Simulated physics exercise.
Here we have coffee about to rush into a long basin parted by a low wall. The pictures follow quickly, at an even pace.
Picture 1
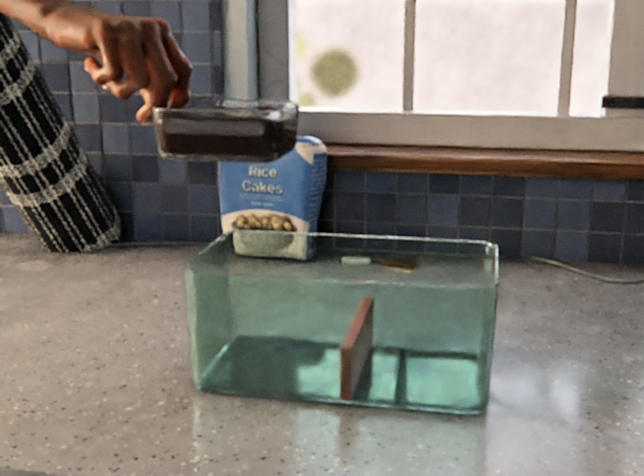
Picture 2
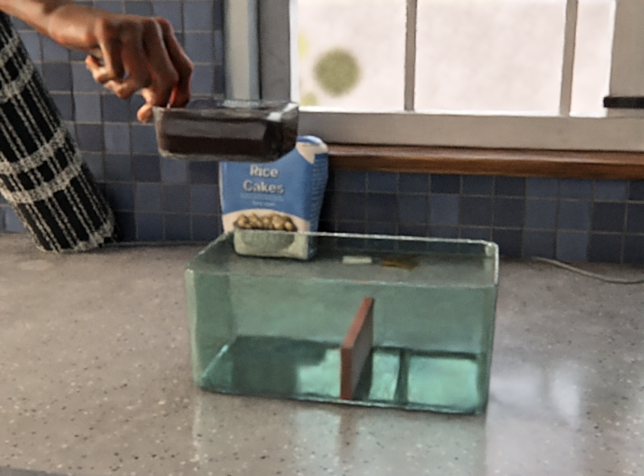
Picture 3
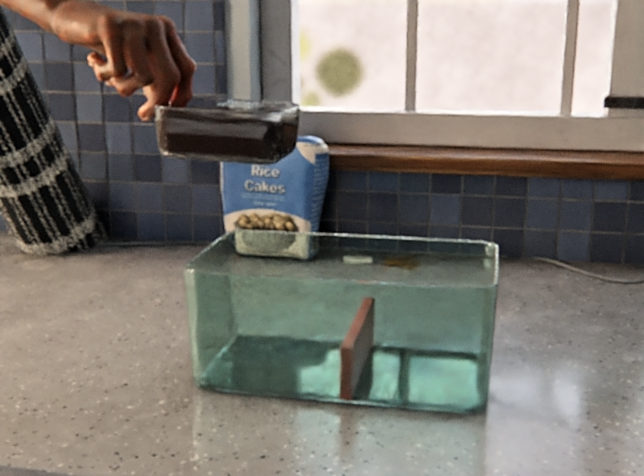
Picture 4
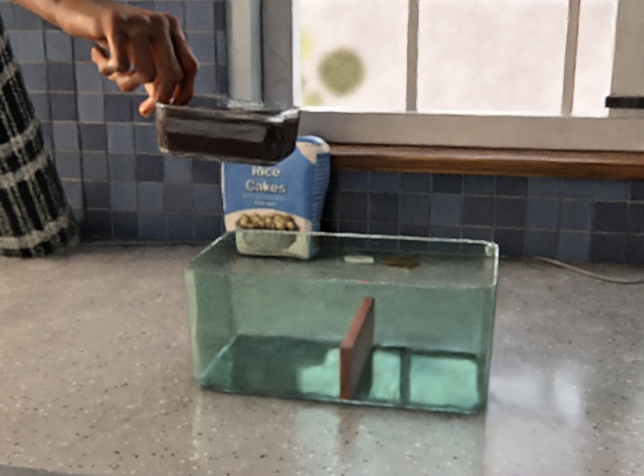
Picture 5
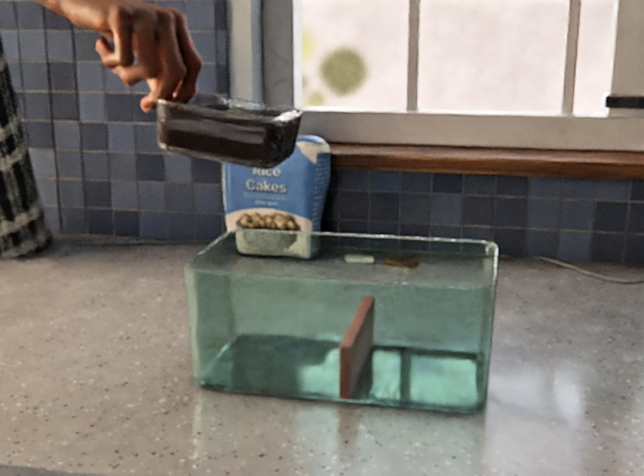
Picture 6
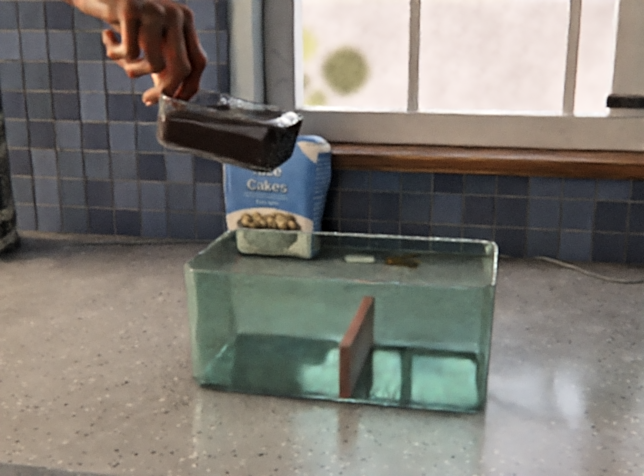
We see a hand holding a small clear container of dark liquid above a glass basin with a low reddish-brown divider, gradually tilting it down to the right, while a black-and-white patterned object slides out of view at left.
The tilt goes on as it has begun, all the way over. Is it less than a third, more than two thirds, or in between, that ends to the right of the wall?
In the end between a third and two thirds is right of the wall.
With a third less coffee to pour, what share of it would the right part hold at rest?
Some 10 per cent.
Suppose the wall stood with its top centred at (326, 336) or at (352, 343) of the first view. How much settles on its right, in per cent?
The first gives 75 %, the second 60 %.
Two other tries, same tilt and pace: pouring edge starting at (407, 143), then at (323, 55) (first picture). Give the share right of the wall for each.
The first gives 95 %, the second 80 %.
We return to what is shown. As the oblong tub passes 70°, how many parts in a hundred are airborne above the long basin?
It comes to 45 per cent or so.
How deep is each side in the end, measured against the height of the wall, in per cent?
Left about 20, right about 20.
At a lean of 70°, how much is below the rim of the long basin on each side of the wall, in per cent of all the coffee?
The left part 15 per cent, the right part 15.
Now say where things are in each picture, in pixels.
Tilt 0°; pouring edge (290, 109); surface from (171, 112) to (289, 115); the long basin's rim runs from (206, 251) to (497, 266); the wall's top is at (358, 322), in the first picture.
Tilt 1°; pouring edge (291, 109); surface from (173, 112) to (290, 115), in the second picture.
Tilt 2°; pouring edge (292, 111); surface from (173, 111) to (290, 116), in the third picture.
Tilt 5°; pouring edge (293, 114); surface from (174, 110) to (292, 116), in the fourth picture.
Tilt 8°; pouring edge (293, 118); surface from (175, 109) to (292, 118), in the fifth picture.
Tilt 13°; pouring edge (294, 124); surface from (176, 109) to (295, 119), in the sixth picture.
A moment on, the oblong tub is tipped part way and 25 per cent is still to pour, 15 is left of the wall and 15 right of it.
Next, the oblong tub is tipped right over and 4 per cent is still to pour, 48 is left of the wall and 43 right of it.
Then the oblong tub is tipped right over and 0 per cent is still to pour, 55 is left of the wall and 44 right of it.
Later the oblong tub is tipped right over and 0 per cent is still to pour, 55 is left of the wall and 44 right of it.
In the end 55 per cent lies left of the wall, 44 right of it and 1 outside.
